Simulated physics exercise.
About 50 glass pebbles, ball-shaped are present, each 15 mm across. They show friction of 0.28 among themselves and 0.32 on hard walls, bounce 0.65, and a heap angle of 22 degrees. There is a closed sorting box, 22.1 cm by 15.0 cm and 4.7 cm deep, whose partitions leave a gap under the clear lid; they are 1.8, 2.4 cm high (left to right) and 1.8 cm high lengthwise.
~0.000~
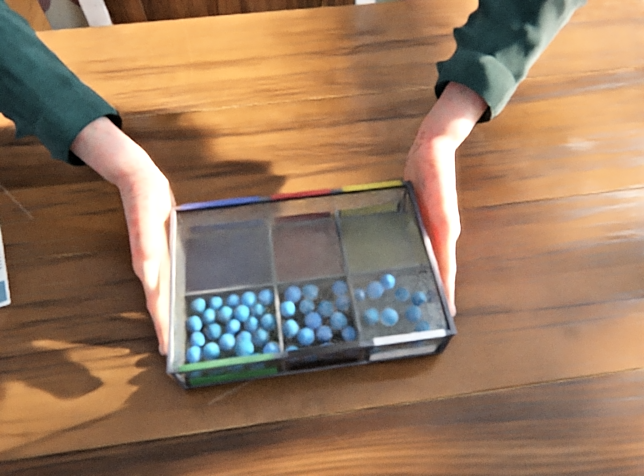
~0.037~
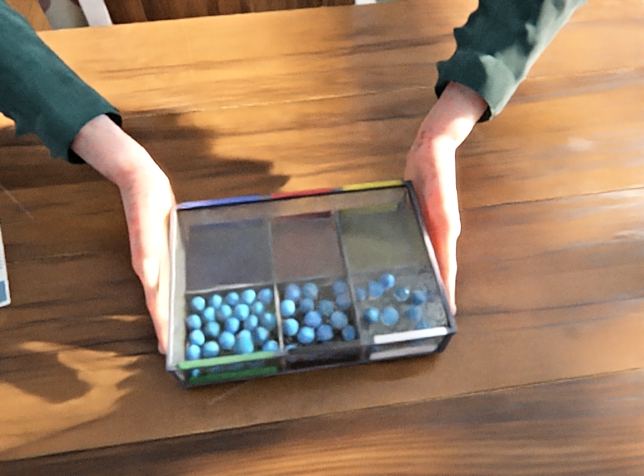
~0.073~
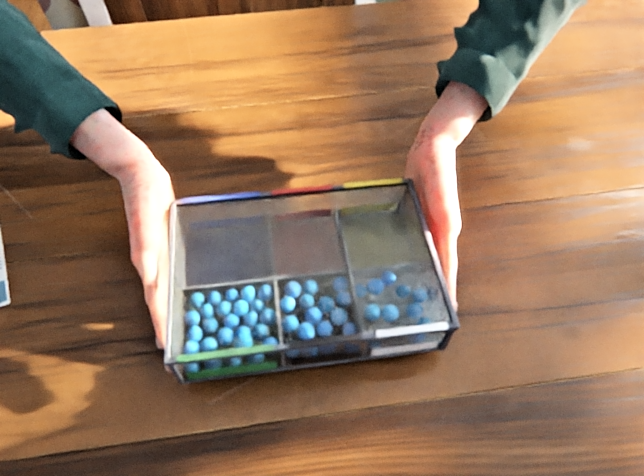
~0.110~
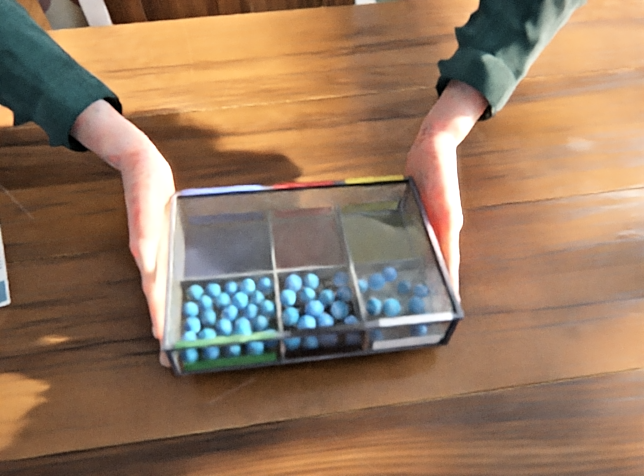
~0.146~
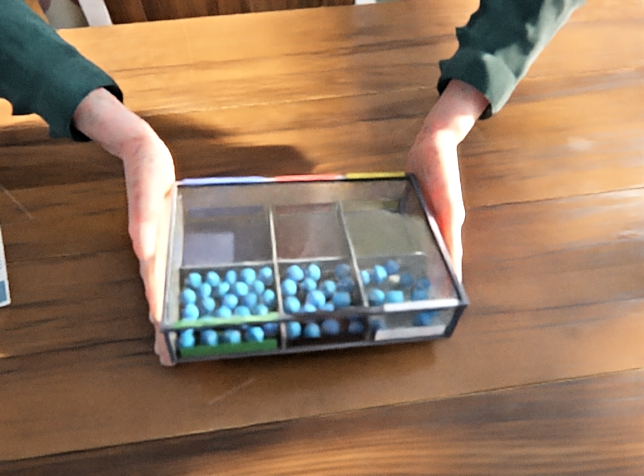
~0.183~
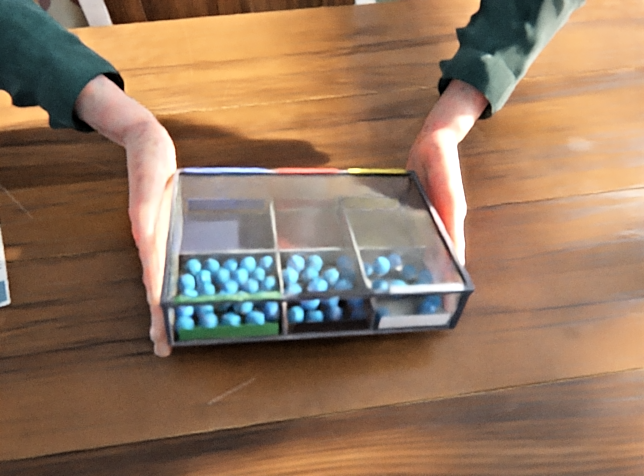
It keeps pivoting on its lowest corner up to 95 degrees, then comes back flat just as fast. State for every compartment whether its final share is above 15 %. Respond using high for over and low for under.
Red high, blue low, green low, yellow high, white low, black low.
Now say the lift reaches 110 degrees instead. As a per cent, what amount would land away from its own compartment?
Estimate: Around 100 %.
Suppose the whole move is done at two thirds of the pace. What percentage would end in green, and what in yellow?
Green = 5 per cent, yellow = 50 per cent.
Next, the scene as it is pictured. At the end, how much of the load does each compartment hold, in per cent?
Per cent by compartment - red 40, blue 10, green 0, yellow 45, white 0, black 5.
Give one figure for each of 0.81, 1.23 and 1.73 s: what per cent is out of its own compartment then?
Roughly 10, 95, 95.
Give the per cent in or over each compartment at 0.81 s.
Red 5, blue 5, green 45, yellow 0, white 20, black 30.
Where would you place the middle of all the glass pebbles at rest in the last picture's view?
Resting centre estimate: Around (333, 245).
After 0.81 s, tilt 95 degrees; red 5 %, blue 5 %, green 45 %, white 20 %, black 30 %.
Then, at 1.23 s, tilt 41 degrees; red 40 %, blue 10 %, yellow 45 %, black 5 %.
After 1.73 s, tilt 0 degrees; red 40 %, blue 10 %, yellow 45 %, black 5 %.
At rest (2.7 s), red 40 %, blue 10 %, green 0 %, yellow 45 %, white 0 %, black 5 %.
